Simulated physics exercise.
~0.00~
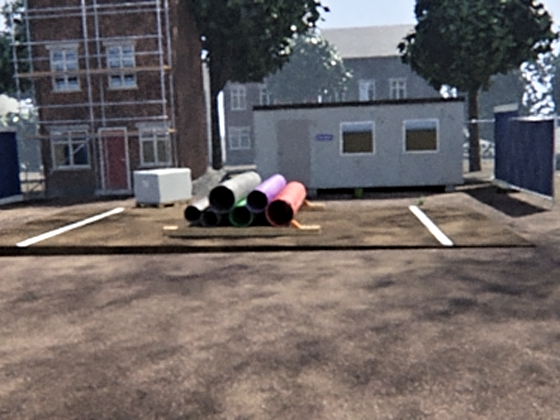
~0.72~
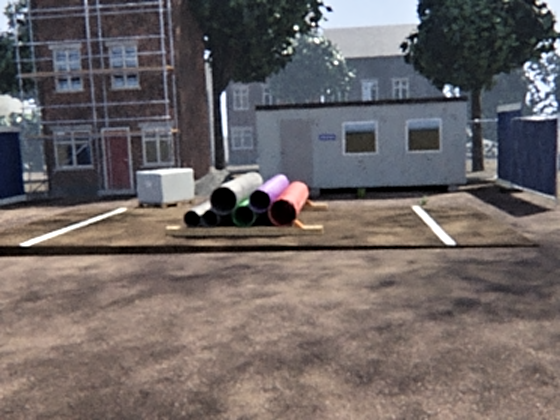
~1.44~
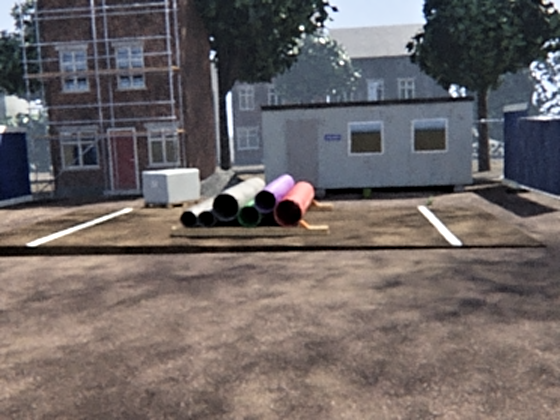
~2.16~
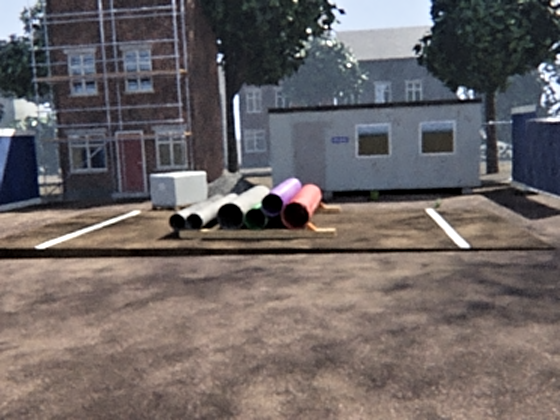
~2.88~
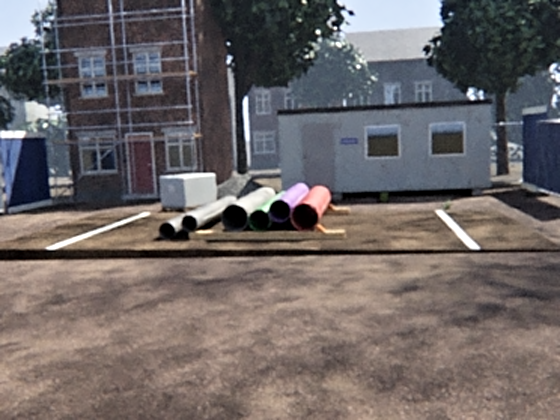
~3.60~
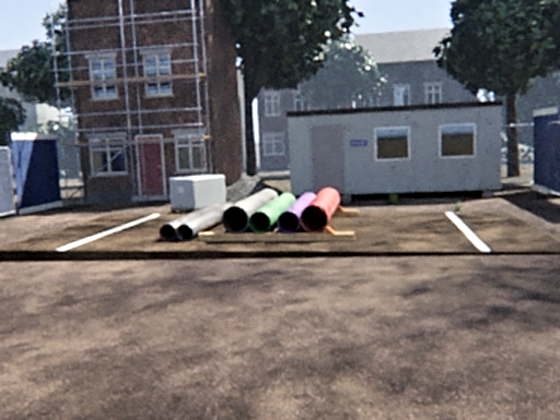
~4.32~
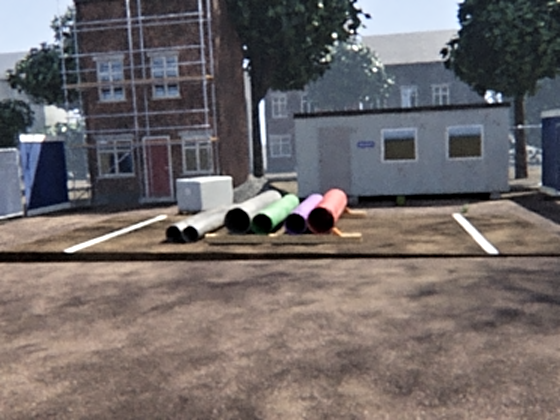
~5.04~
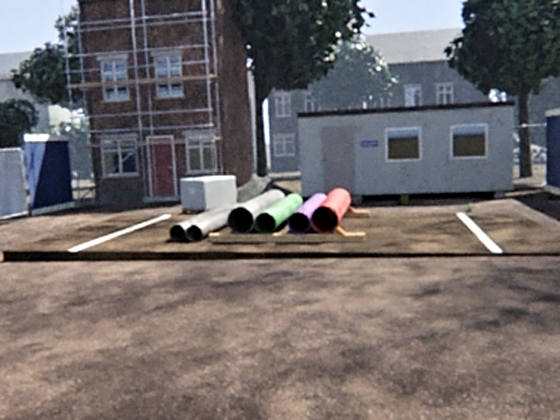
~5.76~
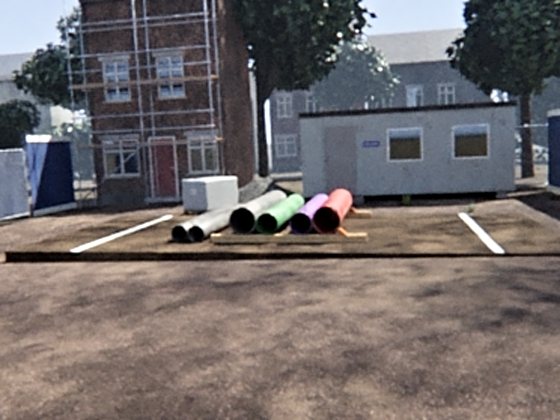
A brick house wrapped in scaffolding stands at the left of a building yard, seen from ground level straight on, with a pale grey site cabin to the right and trees behind. Between two white lines on a dirt pad, six pipes lie stacked end-on on timber bearers, a white block behind them. The stack slumps leftward as grey pipes roll out to the left. The purple pipe sinks from the top, and the green one shifts left, letting it drop between green and red. All settle in a low row, with red, purple and green still on the timbers and none past a line.
